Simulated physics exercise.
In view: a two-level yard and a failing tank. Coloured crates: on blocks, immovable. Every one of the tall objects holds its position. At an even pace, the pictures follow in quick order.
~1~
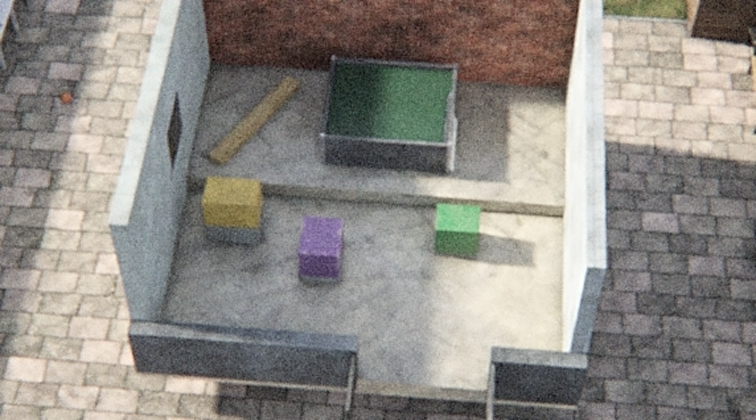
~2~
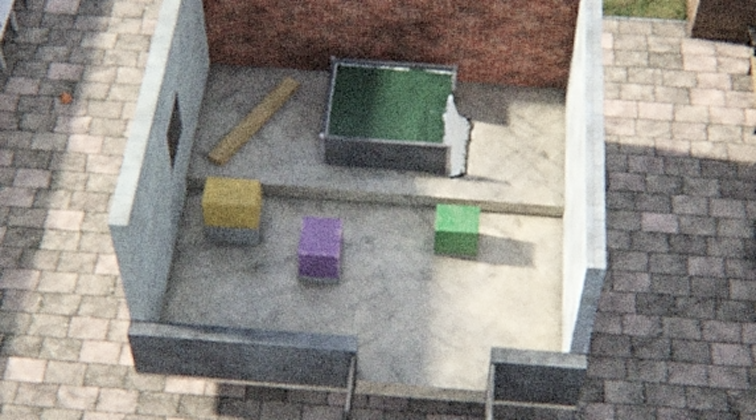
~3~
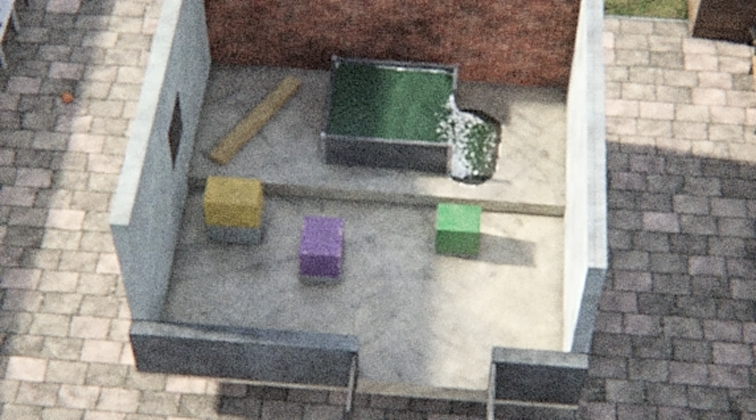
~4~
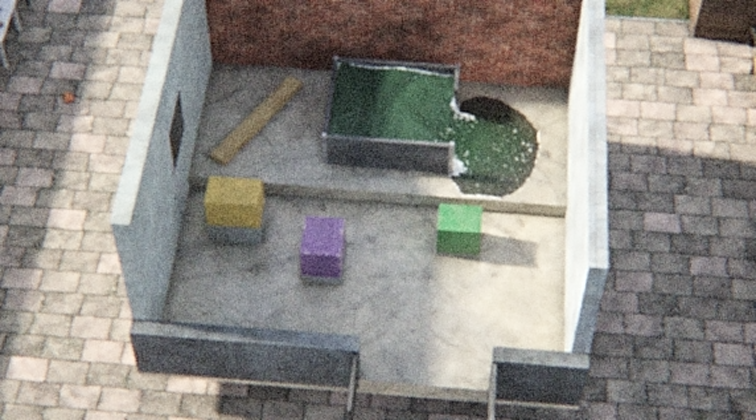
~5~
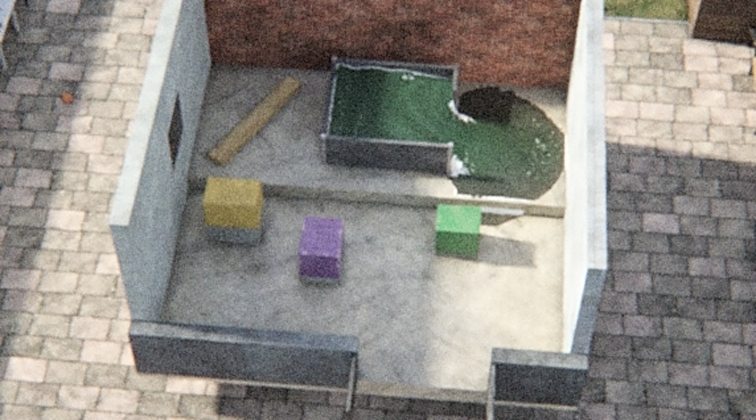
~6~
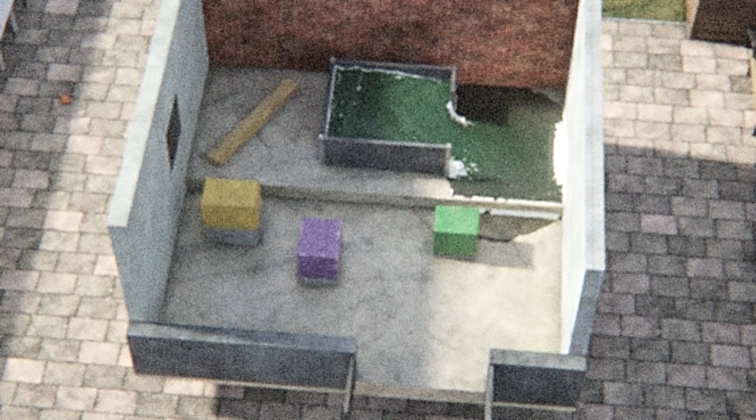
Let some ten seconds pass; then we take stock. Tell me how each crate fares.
One by one: Purple crate: Spared, green crate: Spared, yellow crate: Spared.
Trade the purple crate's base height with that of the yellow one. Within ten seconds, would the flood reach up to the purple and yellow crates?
In short, purple is left untouched; yellow is left untouched.
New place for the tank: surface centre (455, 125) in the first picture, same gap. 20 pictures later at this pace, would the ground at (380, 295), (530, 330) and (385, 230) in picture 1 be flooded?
As listed: No water, wet, clear.
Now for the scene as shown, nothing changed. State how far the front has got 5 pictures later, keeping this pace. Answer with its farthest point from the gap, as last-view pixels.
Front's tip: Near (552, 287).
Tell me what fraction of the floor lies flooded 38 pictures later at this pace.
Some 65 in a hundred.
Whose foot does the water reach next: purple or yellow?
That's the one in purple.
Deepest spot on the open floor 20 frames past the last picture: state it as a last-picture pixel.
Look close to (550, 382).
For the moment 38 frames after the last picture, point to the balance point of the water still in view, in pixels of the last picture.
About (428, 208).
A moment on, water covers 20 % of the floor; the purple crate not reached, the green crate water round its plinth, the yellow crate not reached.
Next, water covers 25 % of the floor; the purple crate not reached, the green crate water round its plinth, the yellow crate not reached.
Then, water covers 40 % of the floor; the purple crate not reached, the green crate water round its plinth, the yellow crate not reached.
Later, water covers 65 % of the floor; the purple crate water round its plinth, the green crate water round its plinth, the yellow crate not reached.
In the end, water covers 90 % of the floor; the purple crate stayed above the water, the green crate stayed above the water, the yellow crate stayed above the water.
